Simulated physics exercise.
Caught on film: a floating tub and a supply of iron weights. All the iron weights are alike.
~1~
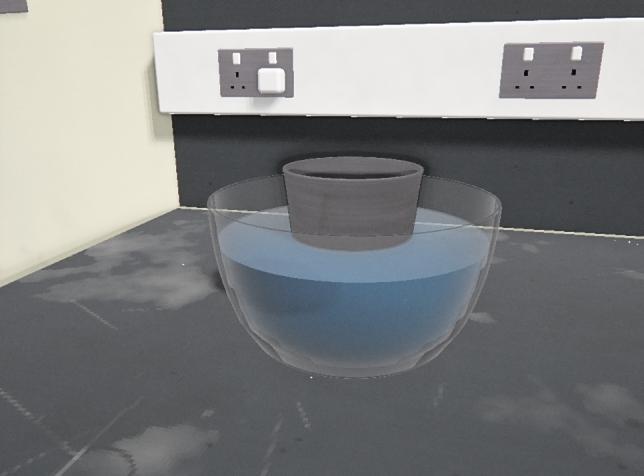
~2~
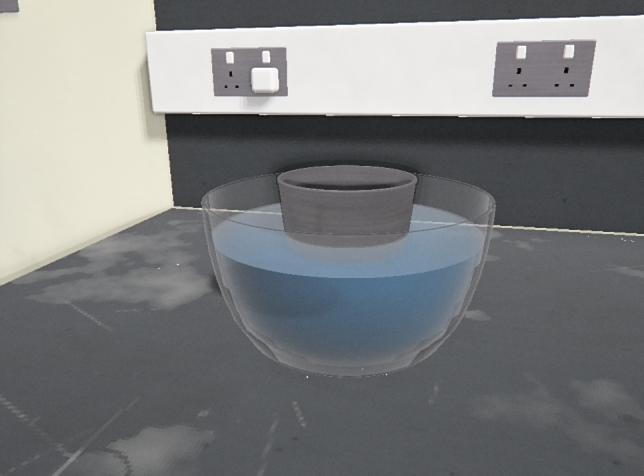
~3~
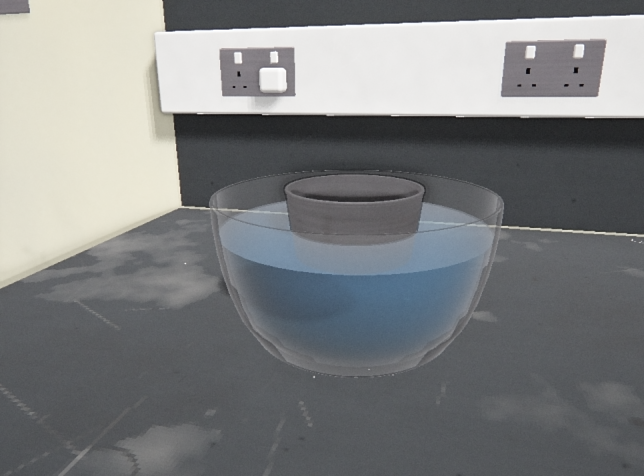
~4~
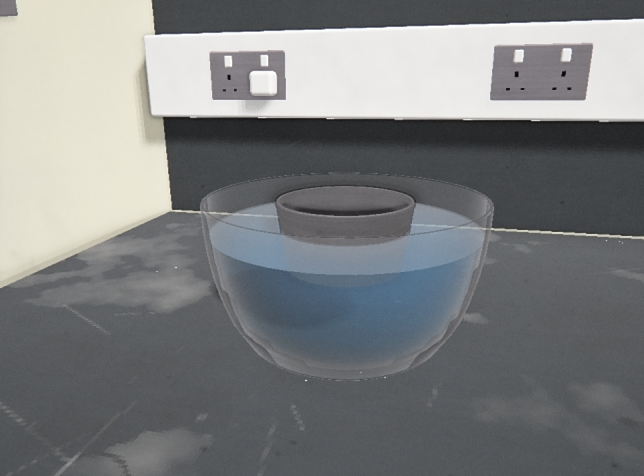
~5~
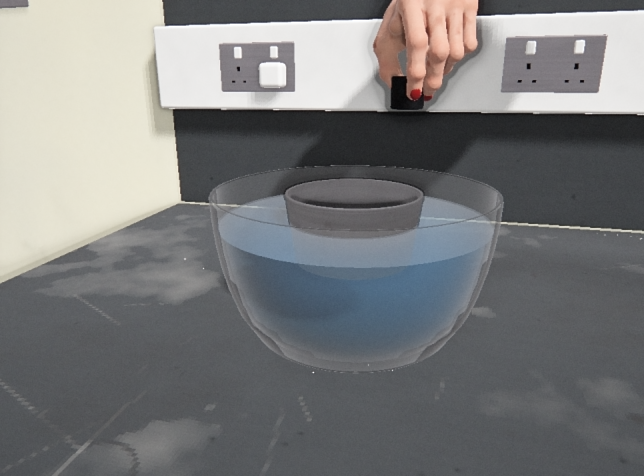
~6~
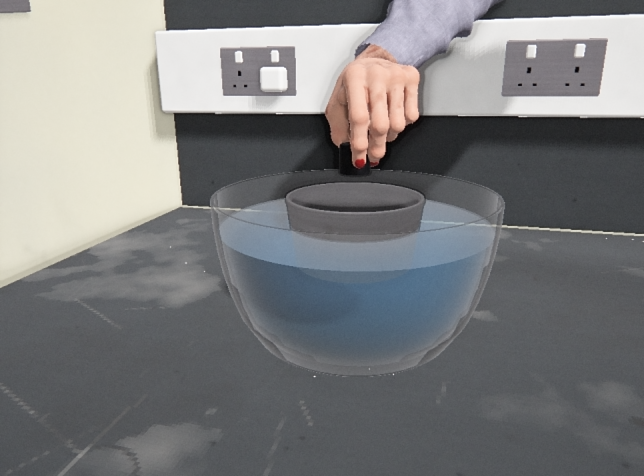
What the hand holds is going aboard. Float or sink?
With one more the tub carries it.
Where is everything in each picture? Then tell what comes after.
In the first picture, tub (353, 169) empty; most of its side above the surface.
In the second picture, tub (347, 178) with one aboard; most of its side above the surface.
In the third picture, tub (354, 189) with two aboard; about half of its side above the surface.
In the fourth picture, tub (345, 202) with three aboard; about a third of its side above the surface.
In the fifth picture, tub (354, 194) with three aboard; about a third of its side above the surface; the next iron weight in the hand at (408, 93).
In the sixth picture, tub (355, 198) with three aboard; about a third of its side above the surface; the next iron weight in the hand at (355, 159).
A moment on, the iron weight is in and the tub dips.
Further on, it steadies; about a fifth of its side above the surface.
When it is over, the tub floats; about a fifth of its side above the surface.
